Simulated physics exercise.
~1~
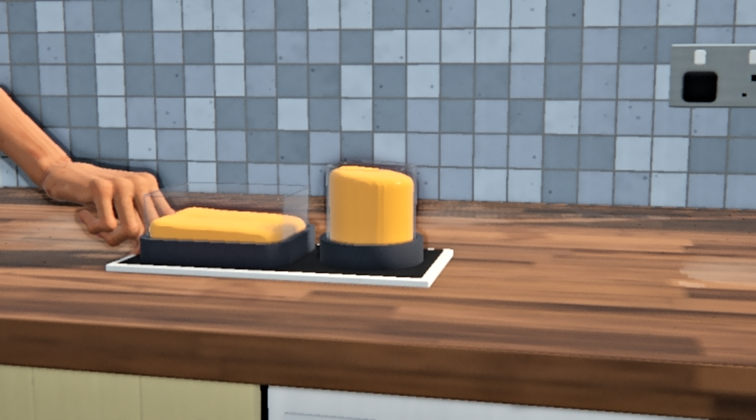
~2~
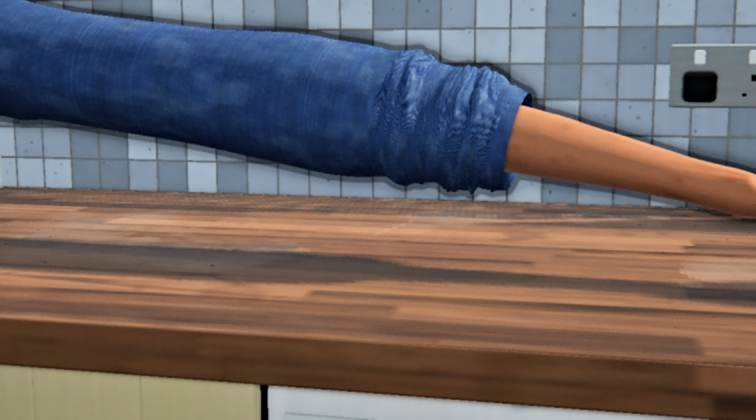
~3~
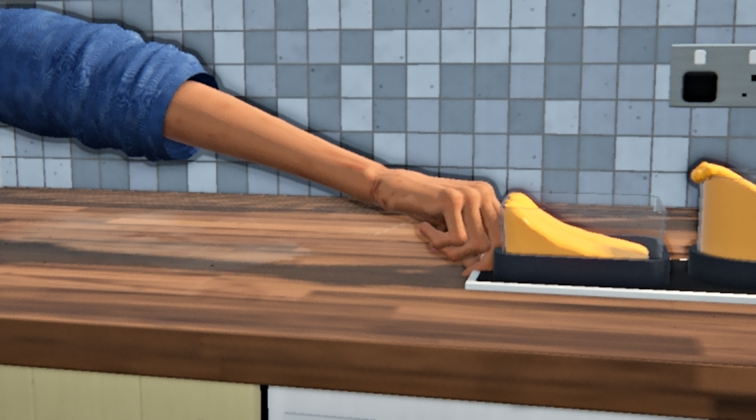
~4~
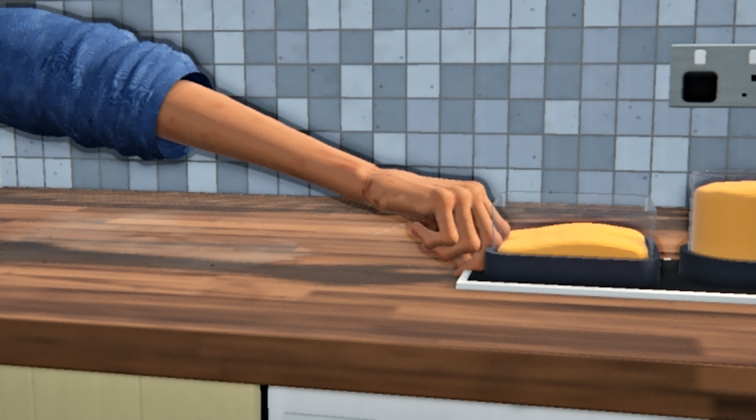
A hand slides a tray of juice rightward out of view, then back, its sloshing easing.
